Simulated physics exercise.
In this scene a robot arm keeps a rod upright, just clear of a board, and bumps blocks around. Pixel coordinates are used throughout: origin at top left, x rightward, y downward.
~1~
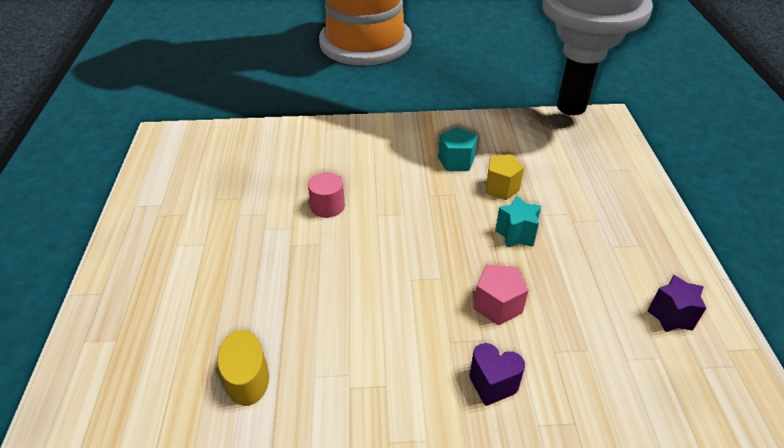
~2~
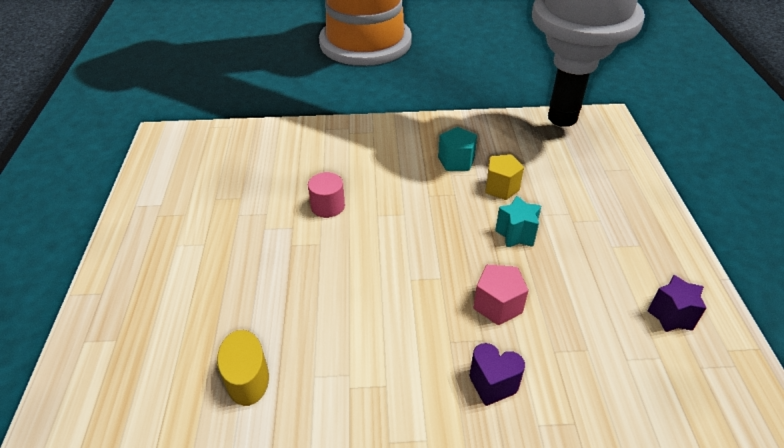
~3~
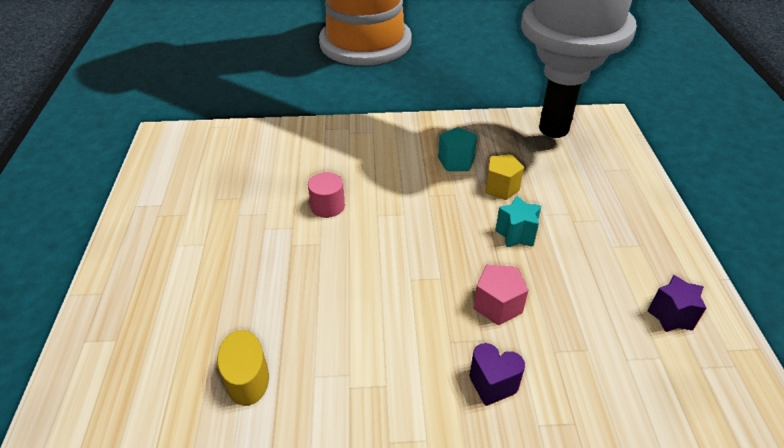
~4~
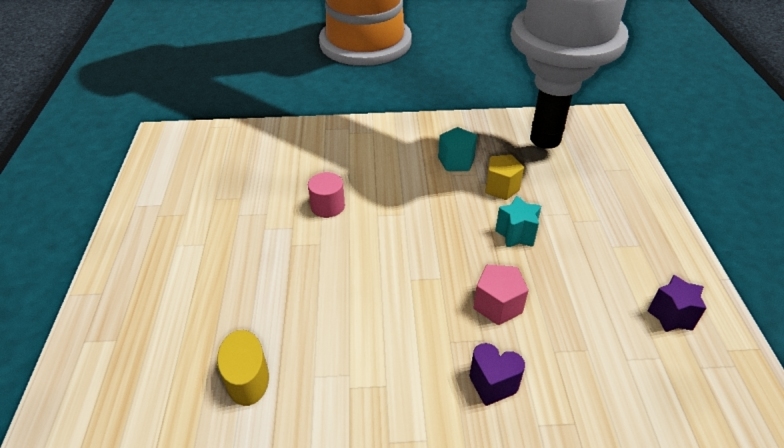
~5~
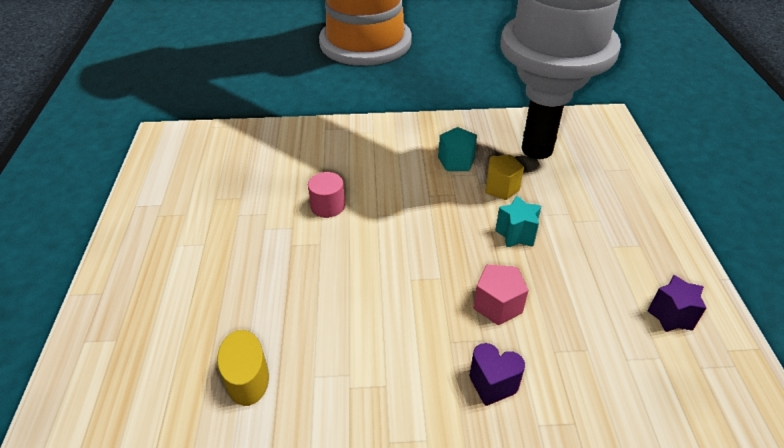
A robot arm moves its black rod slightly down and left above still, colourful blocks.
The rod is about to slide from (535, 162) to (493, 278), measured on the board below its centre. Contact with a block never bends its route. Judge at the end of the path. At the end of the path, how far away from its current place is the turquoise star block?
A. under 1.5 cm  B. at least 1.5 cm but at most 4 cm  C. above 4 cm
I'll go with C - above 4 cm.
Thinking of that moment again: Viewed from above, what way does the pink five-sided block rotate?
Spin direction: Clockwise.
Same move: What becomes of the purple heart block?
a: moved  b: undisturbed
b - undisturbed.
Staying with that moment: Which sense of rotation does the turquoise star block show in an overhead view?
From overhead, anticlockwise.
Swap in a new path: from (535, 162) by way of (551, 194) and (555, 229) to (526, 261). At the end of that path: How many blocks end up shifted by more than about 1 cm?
Going by the path, one of them shifts by more than about 1 cm.
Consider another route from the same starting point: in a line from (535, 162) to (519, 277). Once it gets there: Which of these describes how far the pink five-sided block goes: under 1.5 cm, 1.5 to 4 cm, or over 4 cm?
Travel: 1.5-4 cm.
On the path given first. One third of the way, rod (523, 184); yellow five-sided block (492, 172), turned 35° clockwise.
Two thirds of the way, rod (510, 222); yellow five-sided block (488, 174), turned 45° clockwise; turquoise star block (523, 235), turned 45° anticlockwise.
At the end, rod (495, 267); turquoise five-sided block unmoved; purple heart block unmoved; pink five-sided block (504, 293), turned 35° clockwise; yellow five-sided block (488, 174), turned 45° clockwise; turquoise star block (532, 269), turned 90° anticlockwise.
